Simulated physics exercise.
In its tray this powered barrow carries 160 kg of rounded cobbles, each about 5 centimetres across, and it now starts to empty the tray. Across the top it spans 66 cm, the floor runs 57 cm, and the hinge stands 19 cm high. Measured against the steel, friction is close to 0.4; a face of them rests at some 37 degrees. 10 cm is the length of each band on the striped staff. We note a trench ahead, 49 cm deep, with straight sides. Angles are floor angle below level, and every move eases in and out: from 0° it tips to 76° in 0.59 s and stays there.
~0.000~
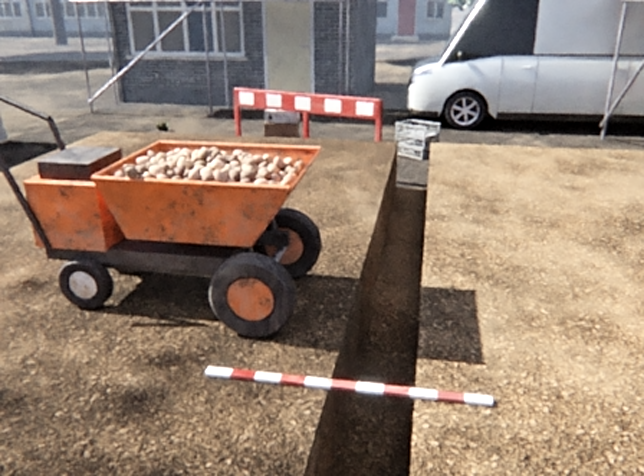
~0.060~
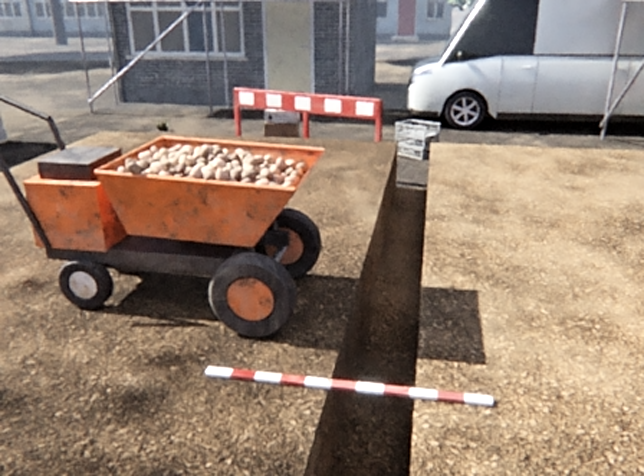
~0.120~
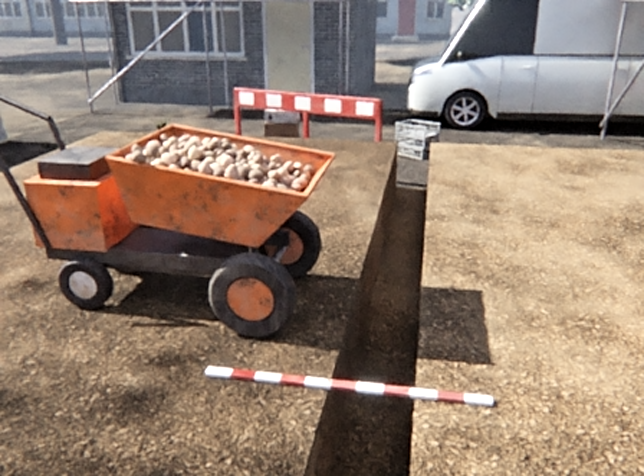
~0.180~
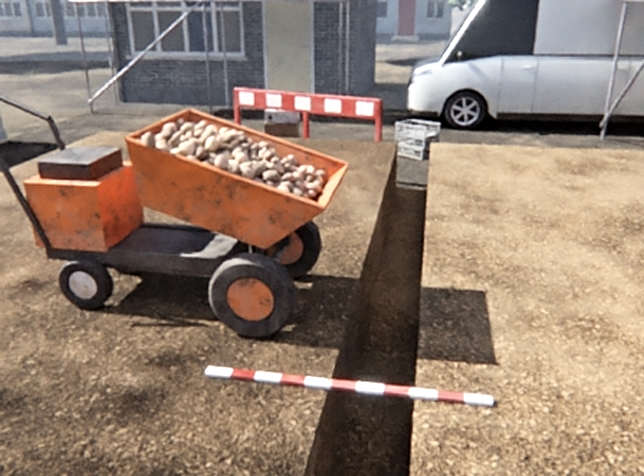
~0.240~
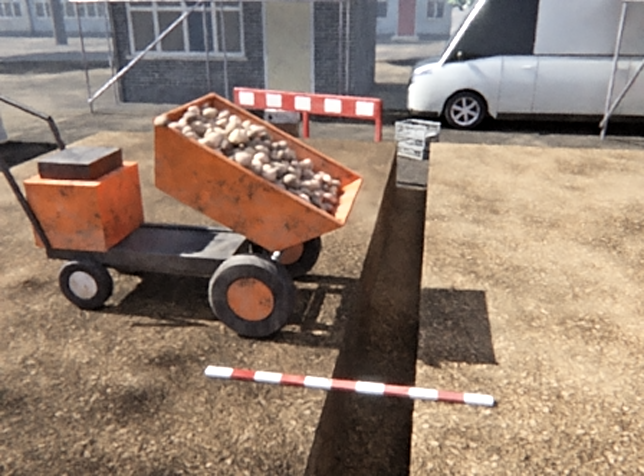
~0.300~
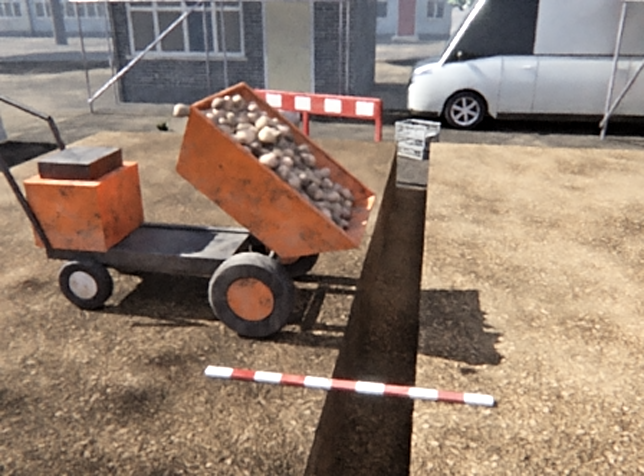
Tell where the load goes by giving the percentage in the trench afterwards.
About 40 per cent of the load is in the trench.
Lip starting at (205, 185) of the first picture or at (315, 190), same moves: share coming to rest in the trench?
Estimates: 75 % then 20 %.
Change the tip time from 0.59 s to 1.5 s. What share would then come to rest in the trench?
In that case some 60 per cent.
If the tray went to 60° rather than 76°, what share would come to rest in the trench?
Expect roughly 30 per cent.
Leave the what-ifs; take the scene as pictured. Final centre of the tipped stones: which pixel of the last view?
Somewhere around (454, 314) in the last picture.
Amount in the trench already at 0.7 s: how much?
Roughly 15 percent of the load.
After 0.4 s the floor is at 64°; 100 % in the tray; the foremost stones are at (376, 259).
After 0.7 s the floor is at 76°; 54 % in the tray, 13 % in the trench, 33 % past the trench; the foremost stones are at (479, 321).
After 1.0 s the floor is at 76°; 9 % in the tray, 30 % in the trench, 61 % past the trench; the foremost stones are past the picture's edge.
After 3.0 s the floor is at 76°; 0 % in the tray, 40 % in the trench, 60 % past the trench; the foremost stones are past the picture's edge.
